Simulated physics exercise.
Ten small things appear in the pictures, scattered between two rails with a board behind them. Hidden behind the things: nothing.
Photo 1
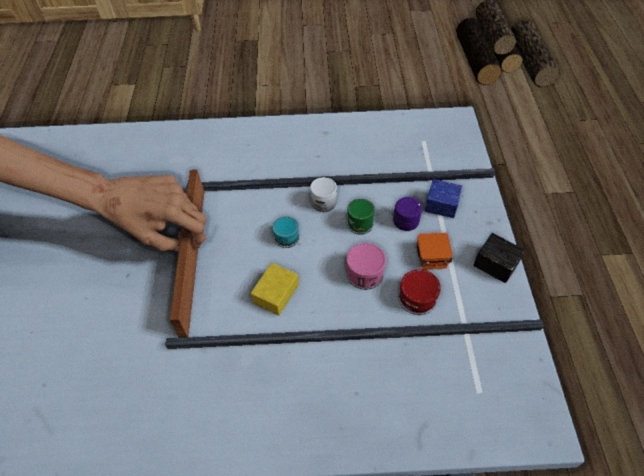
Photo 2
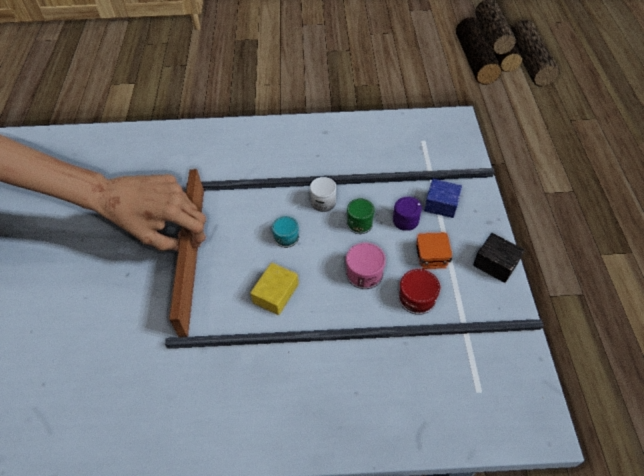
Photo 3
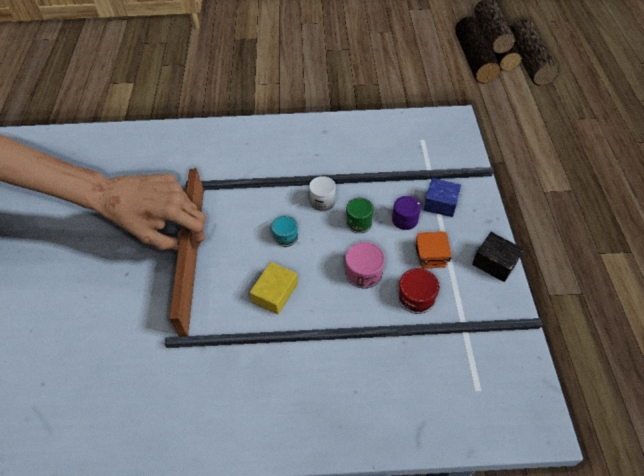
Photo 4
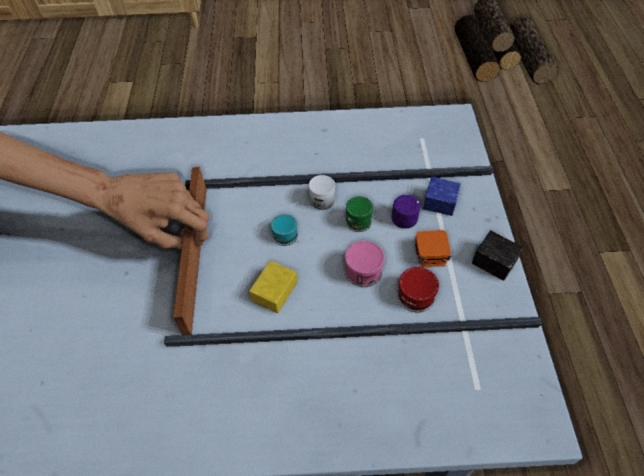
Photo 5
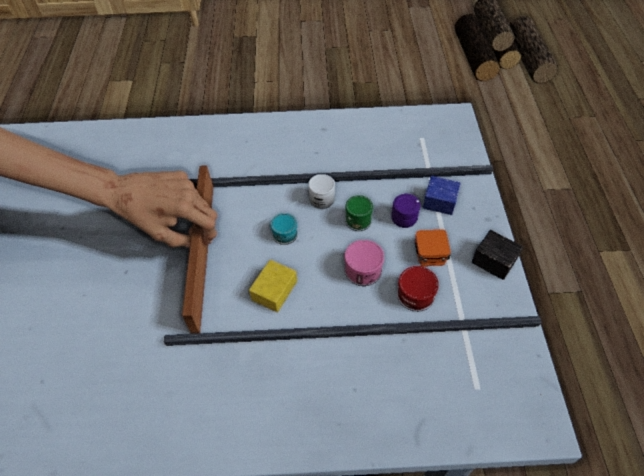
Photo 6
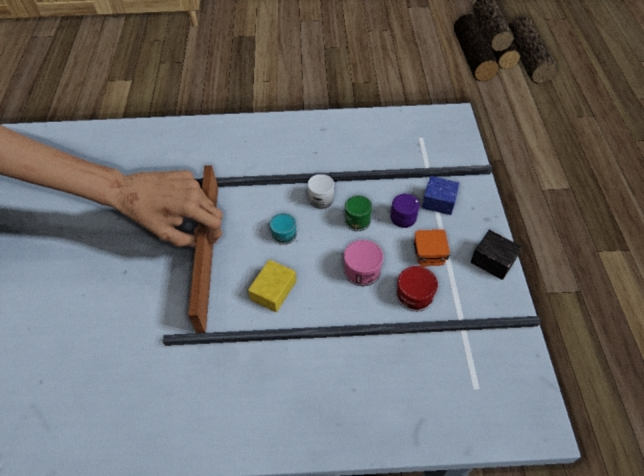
In this clip, a hand holds a brown board upright at the left end of two dark rails on a table, then slides it slightly right toward scattered coloured blocks and round containers, which stay in place.
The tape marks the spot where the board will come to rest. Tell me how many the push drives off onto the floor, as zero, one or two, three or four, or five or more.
So in the end, just one or two bits get shoved clean off.
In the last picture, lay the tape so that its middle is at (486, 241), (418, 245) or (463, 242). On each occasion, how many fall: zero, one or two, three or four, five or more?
Spot one gives five or more, spot two gives none at all, spot three gives either one or two.
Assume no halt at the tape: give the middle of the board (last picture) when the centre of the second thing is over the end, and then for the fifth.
Around (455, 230); afterwards around (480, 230).
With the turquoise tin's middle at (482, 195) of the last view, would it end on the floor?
Placed like that, the turquoise tin keeps its spot.
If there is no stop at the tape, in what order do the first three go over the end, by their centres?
First the black block, next the orange case, then the pink pot.
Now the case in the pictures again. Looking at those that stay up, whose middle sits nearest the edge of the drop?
The orange case.
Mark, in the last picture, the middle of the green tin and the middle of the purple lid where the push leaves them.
The first one ends at (451, 201), the second at (476, 212).
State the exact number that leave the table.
Tally: 1.
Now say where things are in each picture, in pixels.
In the first picture, black block (499, 258); blue block (443, 199); orange case (434, 251); board (189, 248); tape (447, 247).
In the second picture, blue block (443, 199); green tin (360, 216).
In the third picture, orange case (432, 250); turquoise tin (285, 231).
In the fourth picture, black block (497, 255); yellow block (274, 286).
In the fifth picture, blue block (442, 196); purple lid (406, 211).
In the sixth picture, black block (496, 255); blue block (441, 196); orange case (431, 248); board (205, 244); tape (444, 243).
Early on, none off yet; black block at rest near (496, 255); blue block at rest near (441, 196); orange case at rest near (431, 248).
A while later, none off yet; black block at rest near (496, 255); blue block at rest near (441, 196); orange case travelled about its own width near (447, 241).
Finally, the number that fall off is one or two; lost, black block.
